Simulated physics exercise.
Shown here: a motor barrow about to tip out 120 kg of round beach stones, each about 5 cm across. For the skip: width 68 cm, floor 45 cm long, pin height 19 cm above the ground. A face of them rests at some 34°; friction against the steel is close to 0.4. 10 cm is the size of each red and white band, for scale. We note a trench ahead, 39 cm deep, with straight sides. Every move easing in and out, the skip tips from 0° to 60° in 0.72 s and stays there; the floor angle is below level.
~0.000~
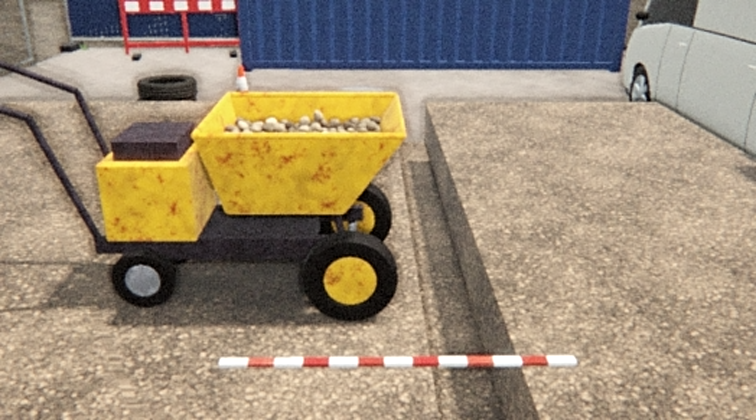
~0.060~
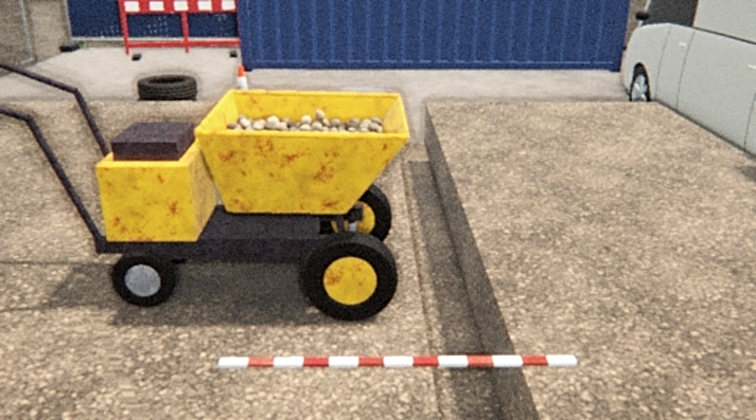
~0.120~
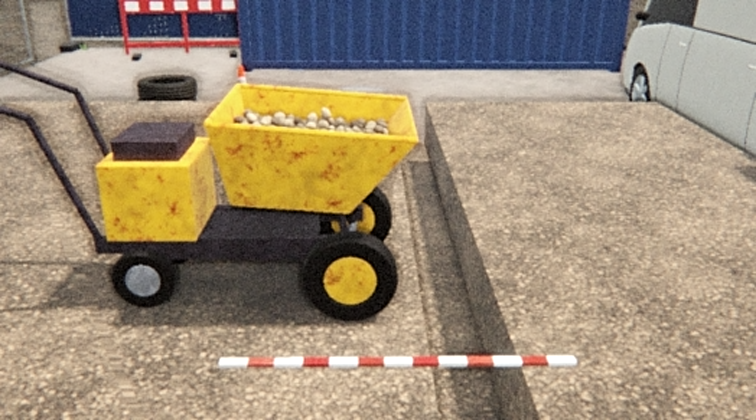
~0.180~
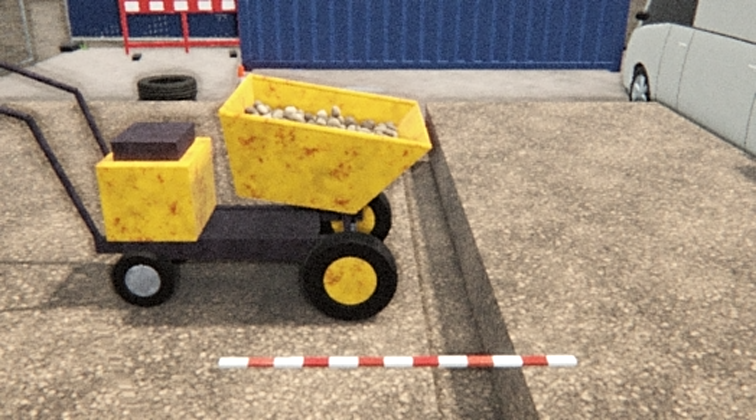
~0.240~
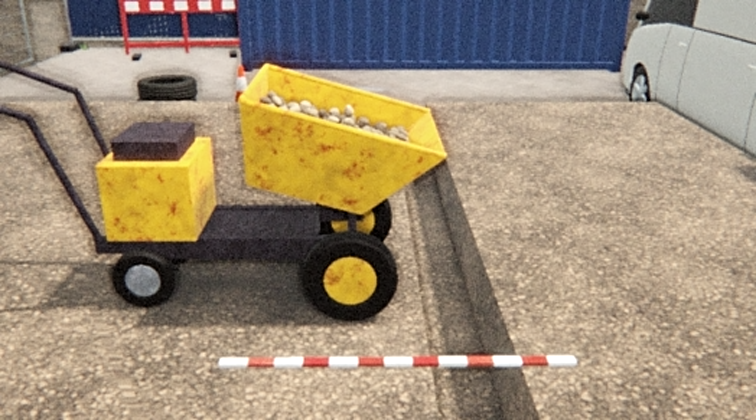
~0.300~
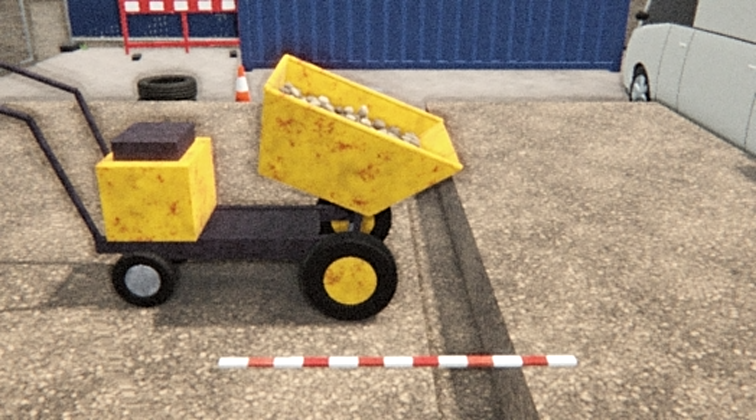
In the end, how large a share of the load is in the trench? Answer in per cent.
A share of roughly 12 %.
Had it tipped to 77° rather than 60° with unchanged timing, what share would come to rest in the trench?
It would be near 5 per cent.
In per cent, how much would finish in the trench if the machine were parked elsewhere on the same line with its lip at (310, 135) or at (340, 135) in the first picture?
First place: Near 60%; second place: Near 45%.
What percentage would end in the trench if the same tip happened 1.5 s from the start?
It would come to roughly 15 per cent.
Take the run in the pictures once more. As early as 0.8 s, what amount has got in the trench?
I'd say near 0 per cent at that time.
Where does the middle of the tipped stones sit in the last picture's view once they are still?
(545, 278).
After 0.5 s the floor is at 51°; 100 % in the skip; the foremost stones are at (473, 202).
After 0.8 s the floor is at 60°; 90 % in the skip, 10 % past the trench; the foremost stones are at (556, 251).
After 1.2 s the floor is at 60°; 52 % in the skip, 48 % past the trench; the foremost stones are at (685, 293).
After 3.1 s the floor is at 60°; 22 % in the skip, 12 % in the trench, 66 % past the trench; the foremost stones are past the picture's edge.
